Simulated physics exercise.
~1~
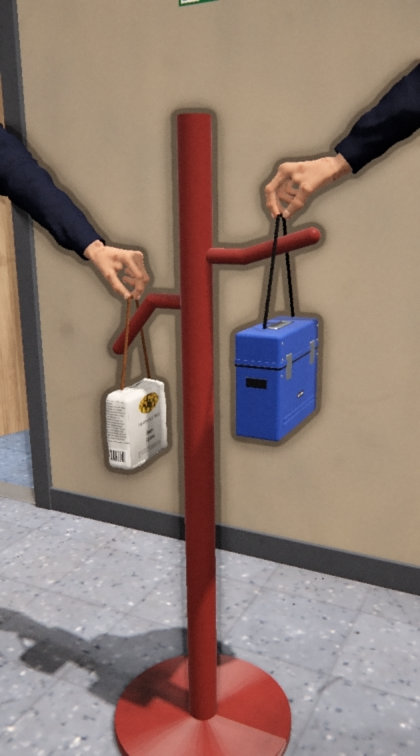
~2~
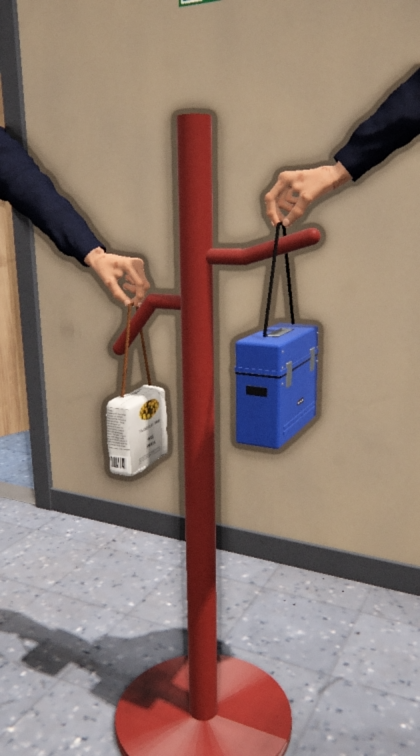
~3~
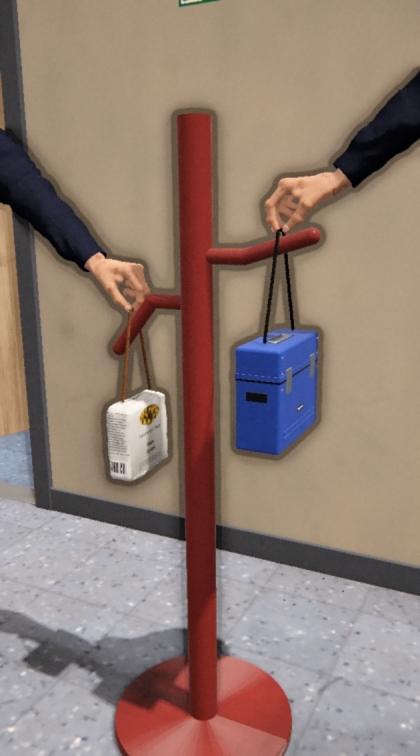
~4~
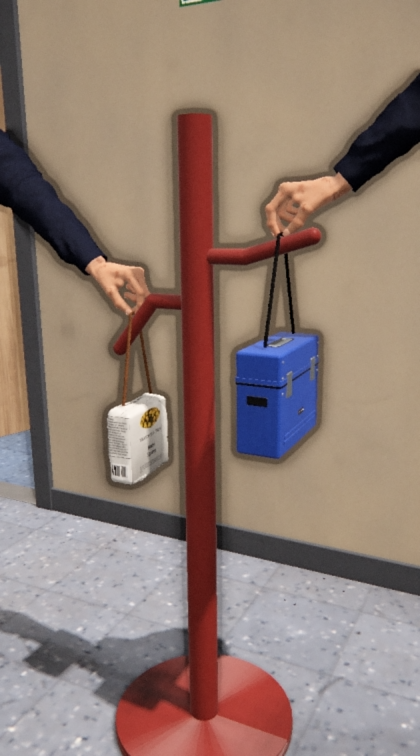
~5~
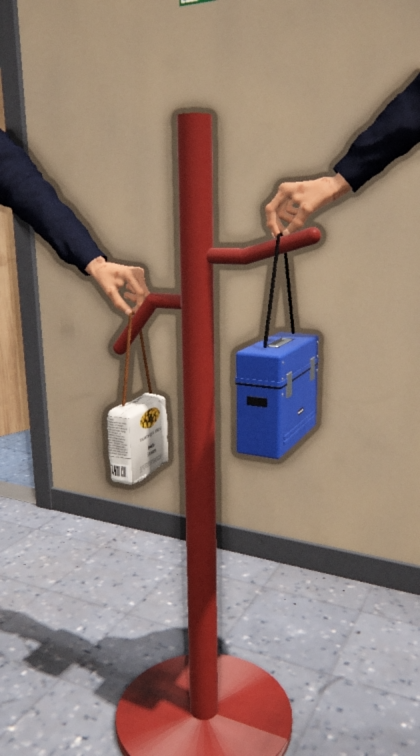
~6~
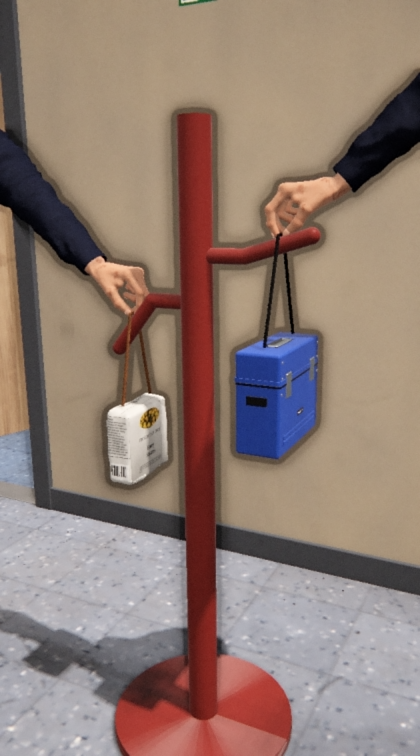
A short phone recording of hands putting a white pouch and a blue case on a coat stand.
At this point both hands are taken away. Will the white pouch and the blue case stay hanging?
As I see it, the white pouch does not stay up, the blue case remains up.
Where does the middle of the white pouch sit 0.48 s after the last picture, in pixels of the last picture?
Position then: (164, 671).
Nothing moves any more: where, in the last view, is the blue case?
End point approx. (247, 401) px.
Then, 0.48 s after the last picture, white pouch on the floor near (164, 671); blue case hanging near (257, 398).
Then, 0.84 s after the last picture, white pouch on the floor near (169, 673); blue case hanging near (222, 396).
At rest, white pouch on the floor near (173, 674); blue case hanging near (247, 401). The white pouch drops to the floor and the blue case remains on its peg.
